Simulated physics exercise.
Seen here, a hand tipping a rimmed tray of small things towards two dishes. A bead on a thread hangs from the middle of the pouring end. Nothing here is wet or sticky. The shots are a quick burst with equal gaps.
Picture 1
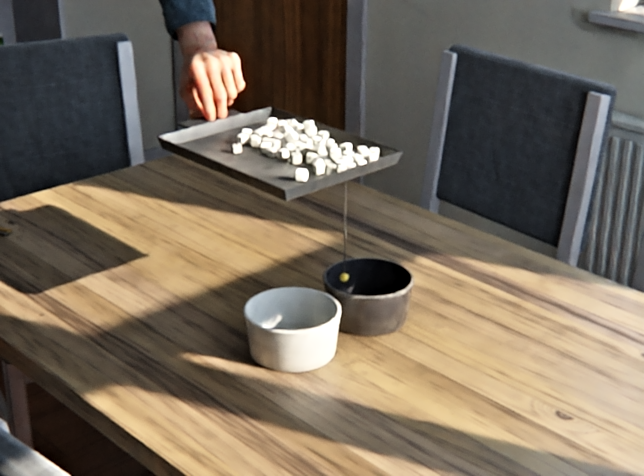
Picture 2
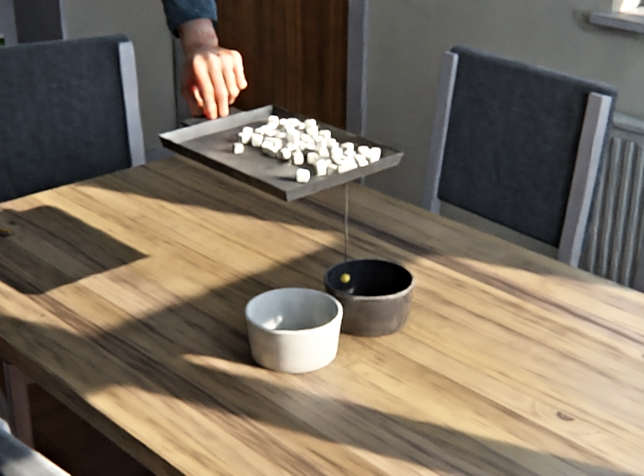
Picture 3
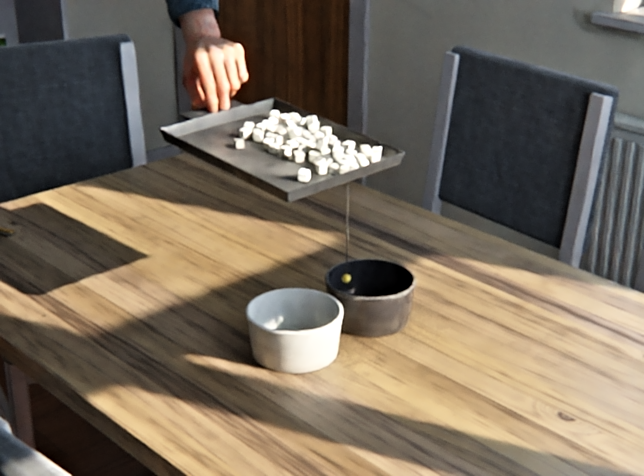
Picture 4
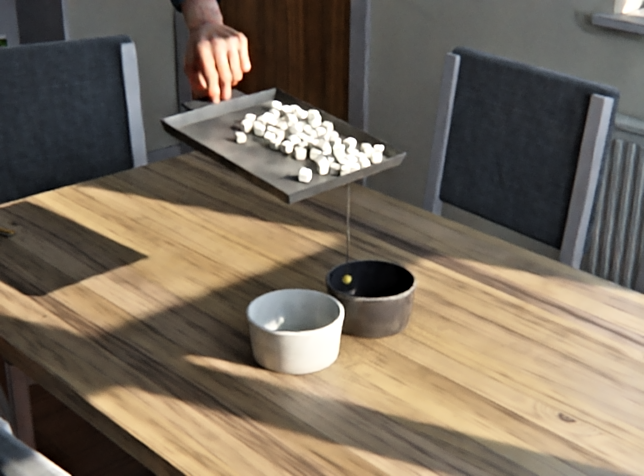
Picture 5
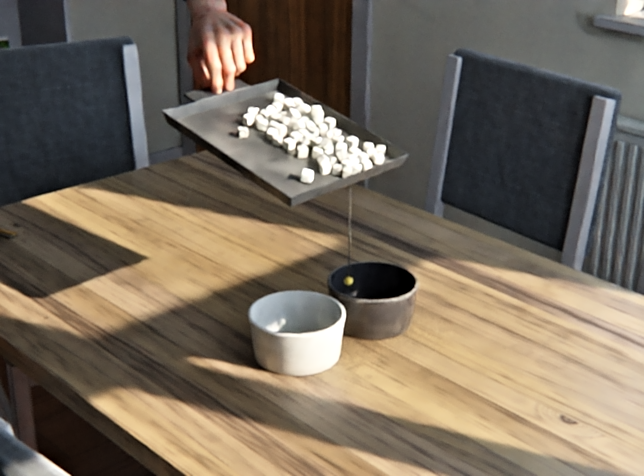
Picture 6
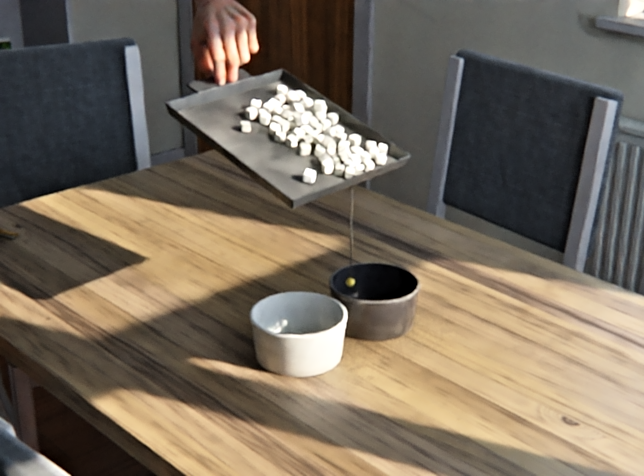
A hand slowly tilts a dark tray of small white cubes above two bowls.
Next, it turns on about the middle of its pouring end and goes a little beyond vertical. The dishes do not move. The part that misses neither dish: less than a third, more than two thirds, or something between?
They take under a third between them.
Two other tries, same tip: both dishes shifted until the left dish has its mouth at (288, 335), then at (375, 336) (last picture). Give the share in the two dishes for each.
Roughly 50 per cent, and 50 per cent.
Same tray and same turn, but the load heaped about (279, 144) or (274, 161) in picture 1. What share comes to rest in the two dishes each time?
Roughly 30 per cent, and 30 per cent.
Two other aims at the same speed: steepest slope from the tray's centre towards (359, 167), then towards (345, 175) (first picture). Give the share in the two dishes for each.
In turn 50 and 20 in a hundred.
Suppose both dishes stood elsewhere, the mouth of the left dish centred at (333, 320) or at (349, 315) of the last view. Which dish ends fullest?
One: The left-hand dish. Two: The dish on the left.
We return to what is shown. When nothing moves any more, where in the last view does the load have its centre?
Roughly at (394, 369).
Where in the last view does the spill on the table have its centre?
At about (429, 372).
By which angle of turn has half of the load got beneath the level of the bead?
Roughly 110°.
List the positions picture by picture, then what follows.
In the first picture, corners of the pouring end (286, 188) and (397, 151), level; middle of the load (297, 147), sugar cubes; left dish (324, 343); right dish (400, 308); bead on its thread (344, 277).
In the second picture, corners of the pouring end (287, 189) and (398, 152), level; middle of the load (298, 146).
In the third picture, corners of the pouring end (288, 190) and (400, 152), tipped barely, lowest at the left corner; middle of the load (299, 143).
In the fourth picture, corners of the pouring end (289, 192) and (401, 152), tipped a little, lowest at the left corner; middle of the load (301, 139).
In the fifth picture, corners of the pouring end (291, 195) and (403, 154), tipped a little, lowest at the left corner; middle of the load (303, 135).
In the sixth picture, corners of the pouring end (293, 197) and (406, 154), tipped a little, lowest at the left corner; middle of the load (306, 131); left dish (330, 347); right dish (406, 313).
Just after the last frame, tray tipped steeply; almost all on the tray; just a few outside both; just a few in the air.
A moment on, tray tipped right over; almost all on the tray; about a tenth outside both; just a few in the air.
Further on, tray tipped past a quarter turn; roughly a quarter in the left dish; the larger part outside both.
When it is over, tray tipped past a quarter turn; roughly a quarter in the left dish; not one in the right dish; the larger part outside both.
